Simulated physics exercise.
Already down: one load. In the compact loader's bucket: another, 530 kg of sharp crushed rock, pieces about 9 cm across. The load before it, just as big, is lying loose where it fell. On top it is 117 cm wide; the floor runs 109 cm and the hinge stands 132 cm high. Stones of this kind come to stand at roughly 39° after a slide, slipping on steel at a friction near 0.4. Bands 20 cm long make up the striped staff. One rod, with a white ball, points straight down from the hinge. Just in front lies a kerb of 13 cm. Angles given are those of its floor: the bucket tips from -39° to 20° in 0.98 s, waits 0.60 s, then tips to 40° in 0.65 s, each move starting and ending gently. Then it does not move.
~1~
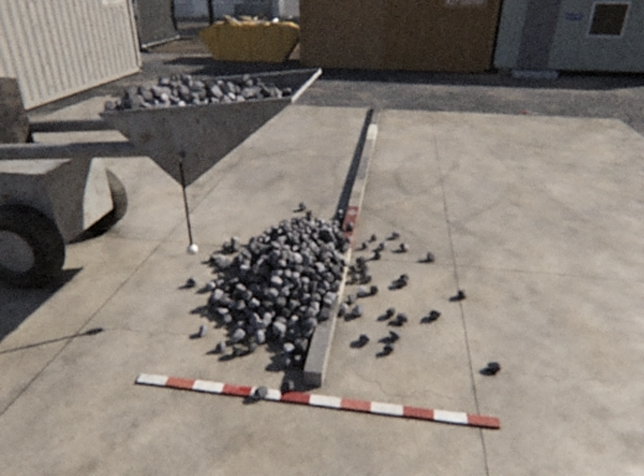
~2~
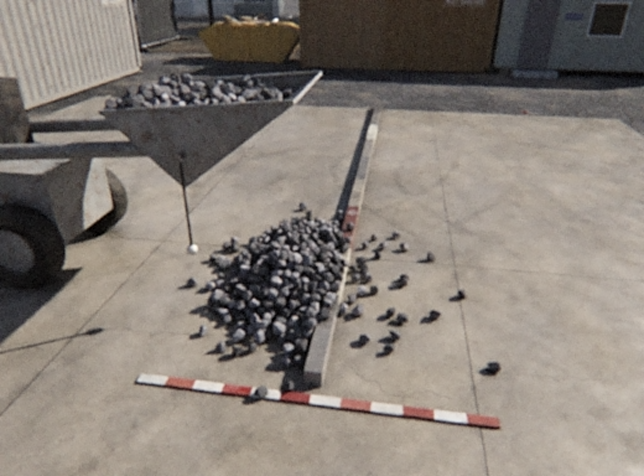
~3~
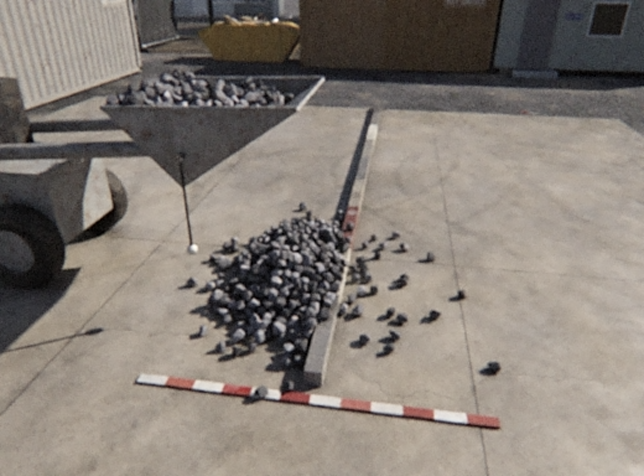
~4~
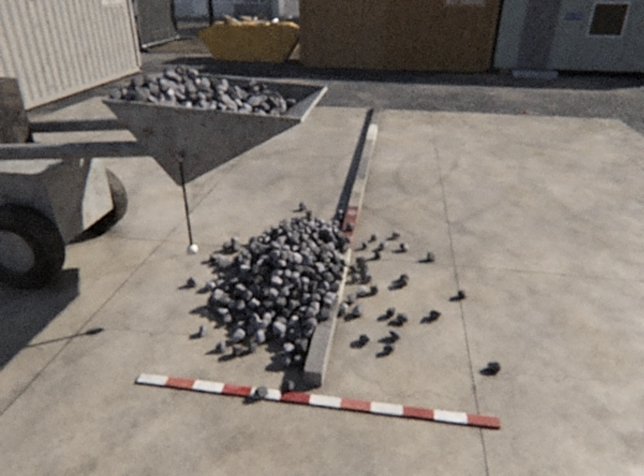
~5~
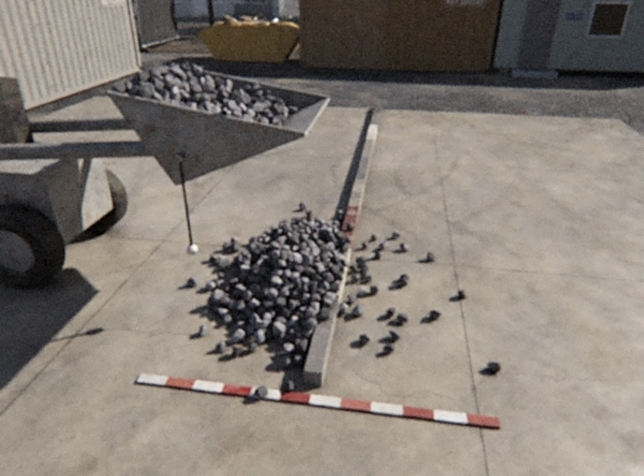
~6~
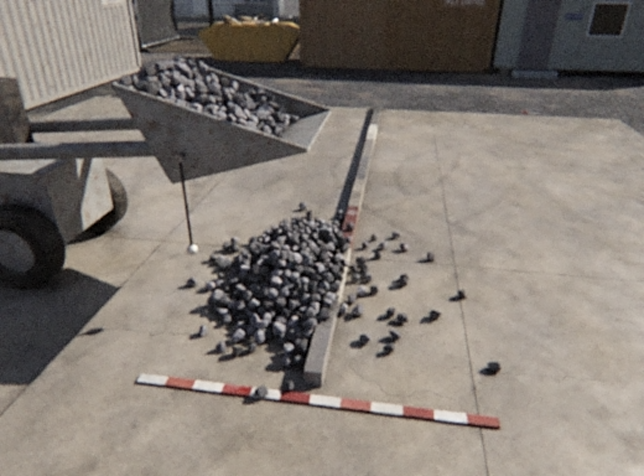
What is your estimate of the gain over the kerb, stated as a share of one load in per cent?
My estimate is 42 per cent of one load.
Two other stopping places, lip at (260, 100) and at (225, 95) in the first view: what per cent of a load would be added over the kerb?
Roughly 20 per cent, then 5 per cent.
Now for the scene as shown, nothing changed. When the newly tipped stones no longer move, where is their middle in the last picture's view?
Their centre ends up near (333, 259).
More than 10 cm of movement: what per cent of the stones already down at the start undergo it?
Estimate: 5 %, roughly.
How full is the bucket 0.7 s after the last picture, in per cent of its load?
About 100 per cent is held.
Then, 0.3 s after the last picture the floor is at 11°; in per cent of one load, 100 in the bucket, 95 on this side of the kerb, 5 over the kerb; the foremost stones are at (427, 290).
Then, 0.7 s after the last picture the floor is at 20°; in per cent of one load, 99 in the bucket, 96 on this side of the kerb, 5 over the kerb; the foremost stones are at (427, 290).
Then, 2.3 s after the last picture the floor is at 40°; in per cent of one load, 8 in the bucket, 152 on this side of the kerb, 41 over the kerb; the foremost stones are at (462, 293).
Then, 5.1 s after the last picture the floor is at 40°; in per cent of one load, 0 in the bucket, 153 on this side of the kerb, 47 over the kerb; the foremost stones are at (462, 293). Net gain over the kerb, 42.
